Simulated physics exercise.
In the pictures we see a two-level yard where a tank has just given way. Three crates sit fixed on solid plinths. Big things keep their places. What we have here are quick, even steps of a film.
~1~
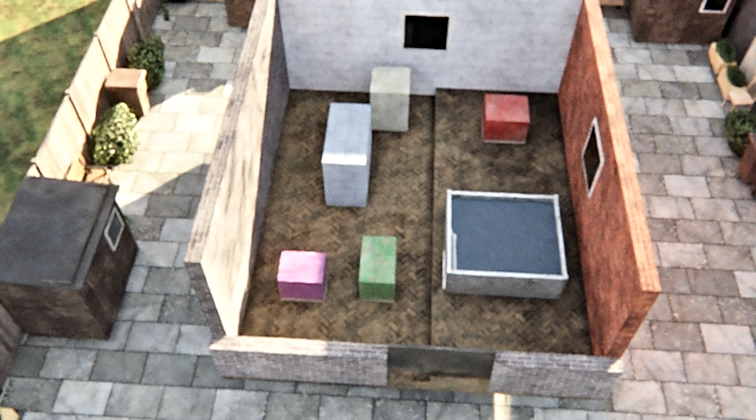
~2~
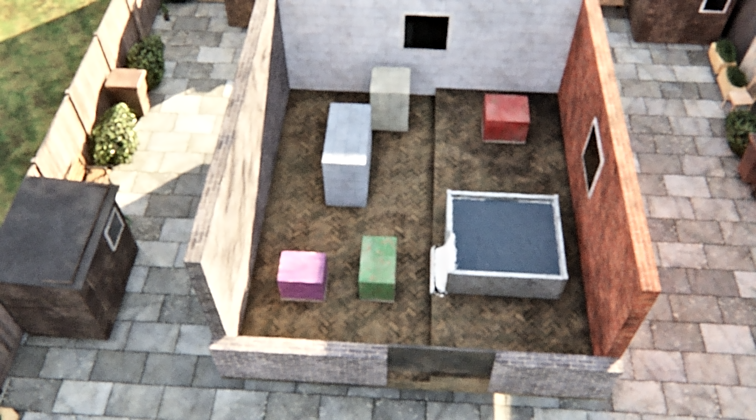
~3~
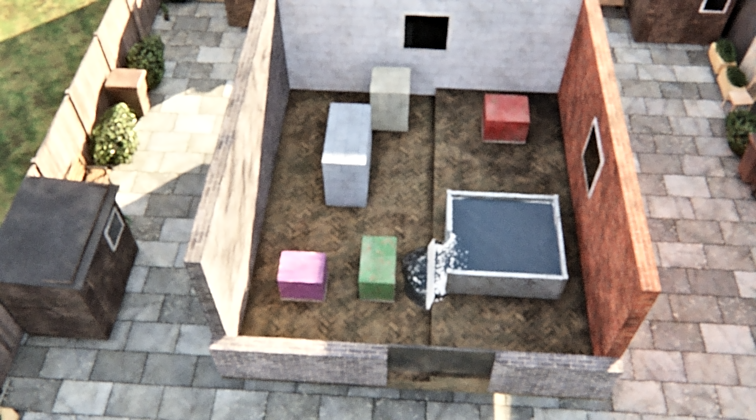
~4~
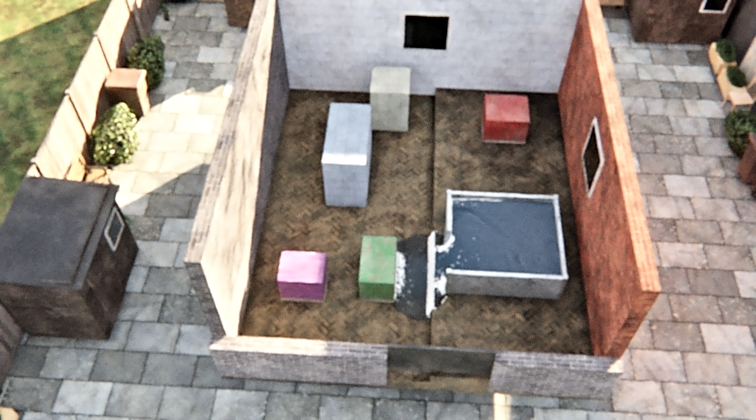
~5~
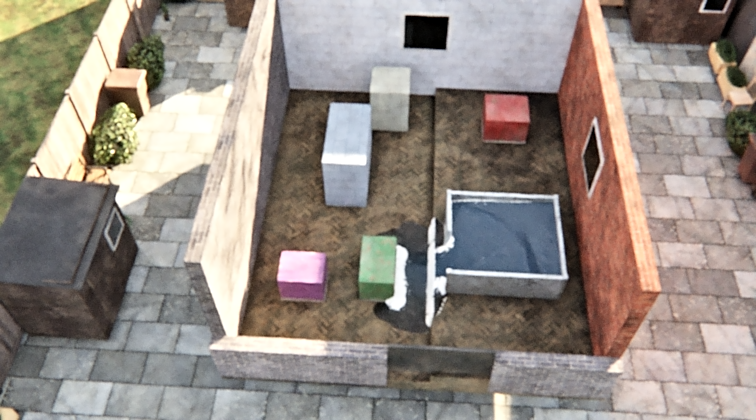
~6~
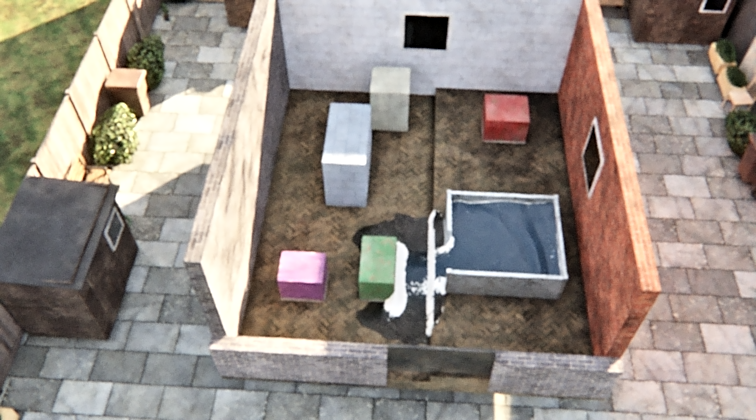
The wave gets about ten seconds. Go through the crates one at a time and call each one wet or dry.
The purple crate is wet. The red crate is dry. The green crate is wet.
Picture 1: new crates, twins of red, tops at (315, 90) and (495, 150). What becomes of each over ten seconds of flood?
Result, in sequence: Is inundated, is missed.
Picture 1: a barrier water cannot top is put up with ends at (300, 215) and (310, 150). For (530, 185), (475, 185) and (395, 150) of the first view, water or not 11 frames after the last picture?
As listed: No water, not flooded, under water.
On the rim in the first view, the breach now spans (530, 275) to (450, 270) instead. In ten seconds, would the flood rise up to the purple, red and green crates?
In my view the purple crate gets reached; as for the red crate, it gets reached; the green crate gets reached.
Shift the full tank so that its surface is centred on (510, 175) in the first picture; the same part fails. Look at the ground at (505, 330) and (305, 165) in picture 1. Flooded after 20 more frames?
The first is not reached, and then the second is wetted.
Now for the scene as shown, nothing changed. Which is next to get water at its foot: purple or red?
The purple crate.
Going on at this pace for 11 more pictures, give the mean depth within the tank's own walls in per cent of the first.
58 percent or thereabouts.
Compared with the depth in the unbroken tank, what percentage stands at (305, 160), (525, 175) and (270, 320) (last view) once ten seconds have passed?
In turn 18, 0 and 16 in a hundred.
A moment on, water covers 15 % of the floor; the purple crate not reached, the red crate not reached, the green crate water round its plinth.
Next, water covers 25 % of the floor; the purple crate water round its plinth, the red crate not reached, the green crate water round its plinth.
Then, water covers 40 % of the floor; the purple crate water round its plinth, the red crate not reached, the green crate water round its plinth.
Later, water covers 60 % of the floor; the purple crate water round its plinth, the red crate not reached, the green crate water round its plinth.
In the end, water covers 60 % of the floor; the purple crate was topped, the red crate stayed above the water, the green crate was topped.
